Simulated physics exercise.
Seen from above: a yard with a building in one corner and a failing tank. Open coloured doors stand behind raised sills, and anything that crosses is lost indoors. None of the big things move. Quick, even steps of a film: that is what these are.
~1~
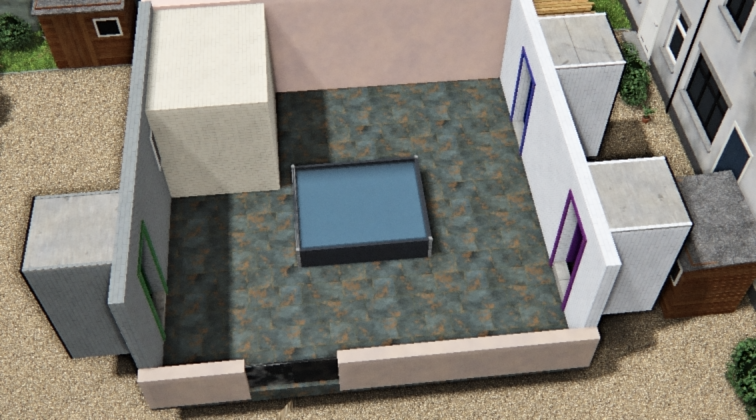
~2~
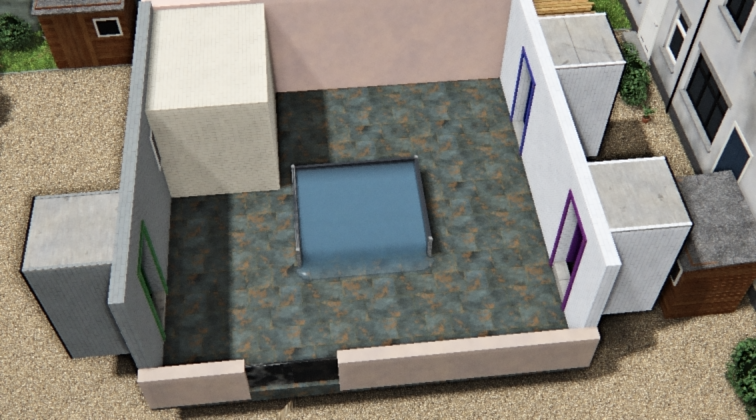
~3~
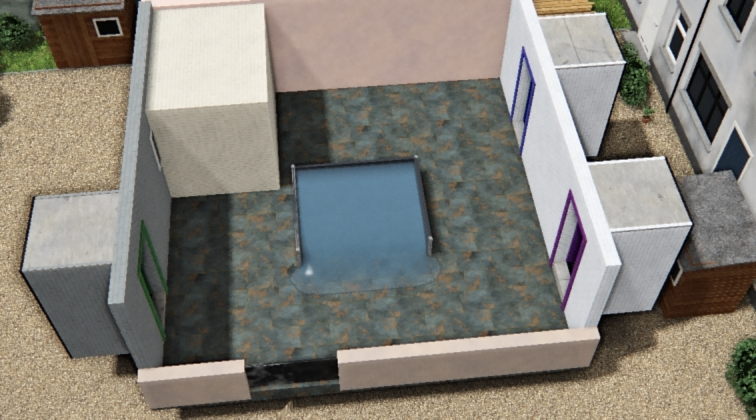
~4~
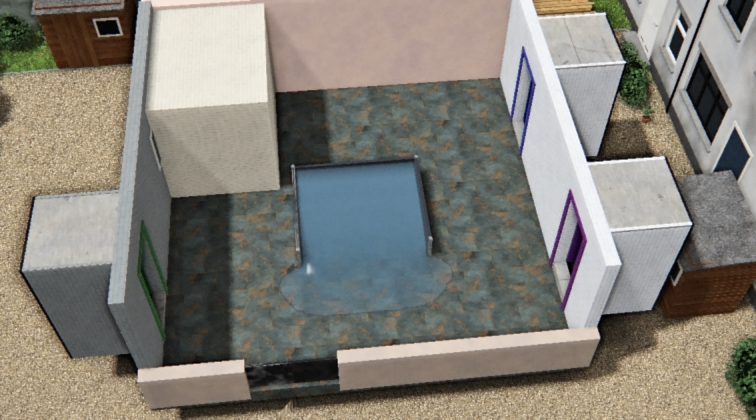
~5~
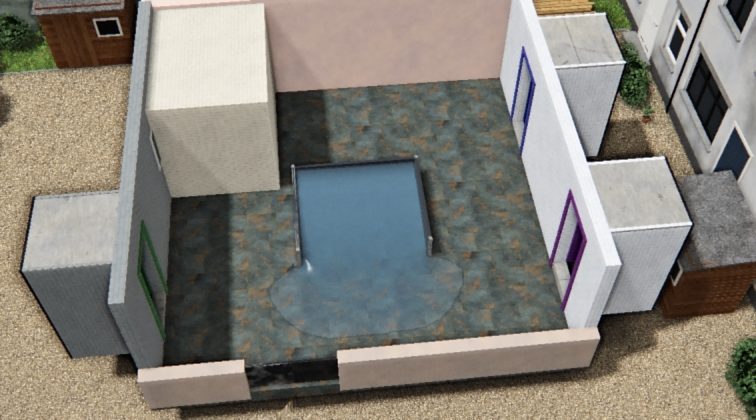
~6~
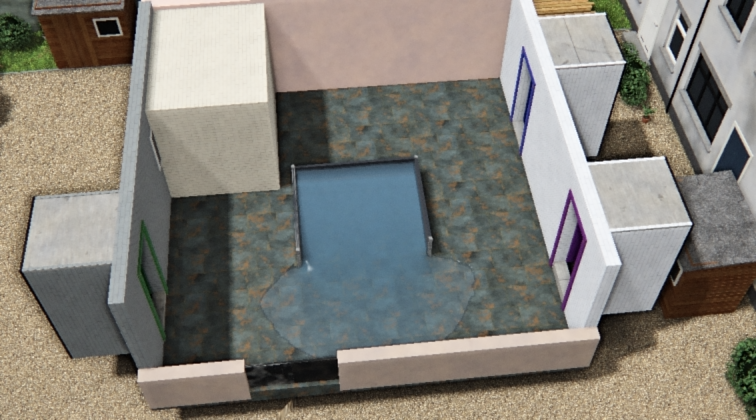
A walled yard with a mottled grey-green floor, seen from above by a still camera, holds a pale block-shaped building in its back left corner. A dark-framed tank of blue water stands near the middle, with a green-framed doorway left and blue and purple ones right. The tank's near side opens, and water pours out, spreading toward the front wall in a widening, rounded, thinning sheet.
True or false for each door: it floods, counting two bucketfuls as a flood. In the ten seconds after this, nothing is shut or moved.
Purple door - false; green door - false; blue door - false.
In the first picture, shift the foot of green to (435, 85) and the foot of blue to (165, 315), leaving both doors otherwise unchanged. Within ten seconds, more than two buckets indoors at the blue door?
Looking at it, the blue one rises beyond that level.
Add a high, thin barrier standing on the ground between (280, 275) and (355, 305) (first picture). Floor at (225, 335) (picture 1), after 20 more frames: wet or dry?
At that spot: Submerged.
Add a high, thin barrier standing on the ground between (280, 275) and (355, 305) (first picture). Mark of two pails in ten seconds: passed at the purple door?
The purple door falls short.
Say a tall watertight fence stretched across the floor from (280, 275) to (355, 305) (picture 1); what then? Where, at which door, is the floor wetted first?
That's the one in purple.
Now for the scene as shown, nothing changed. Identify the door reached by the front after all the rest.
It's the blue-painted one.
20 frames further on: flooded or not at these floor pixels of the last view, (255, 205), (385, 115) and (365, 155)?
Lab note, in the order given: Unwetted, unwetted, unwetted.
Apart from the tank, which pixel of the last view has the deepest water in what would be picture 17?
I would choose the pixel (384, 367).
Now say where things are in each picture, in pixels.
Still water in the water tank at (360, 204), in the first picture.
Water pours out at (365, 255) and has run to (430, 263), in the second picture.
The front is at (437, 268), out from the gap at (365, 256), in the third picture.
The front is at (448, 277), out from the gap at (365, 256), in the fourth picture.
The front is at (285, 309), out from the gap at (365, 256), in the fifth picture.
The front is at (442, 335), out from the gap at (365, 256), in the sixth picture.
A moment on, water covers 25 % of the floor; the purple door not reached, the green door not reached, the blue door not reached.
Next, water covers 30 % of the floor; the purple door not reached, the green door not reached, the blue door not reached.
Then, water covers 40 % of the floor; the purple door wet at the sill, nothing in, the green door wet at the sill, nothing in, the blue door not reached.
Later, water covers 75 % of the floor; the purple door under two buckets in, the green door under two buckets in, the blue door wet at the sill, nothing in.
In the end, water covers 95 % of the floor; the purple door under two buckets in, the green door under two buckets in, the blue door wet at the sill, nothing in.
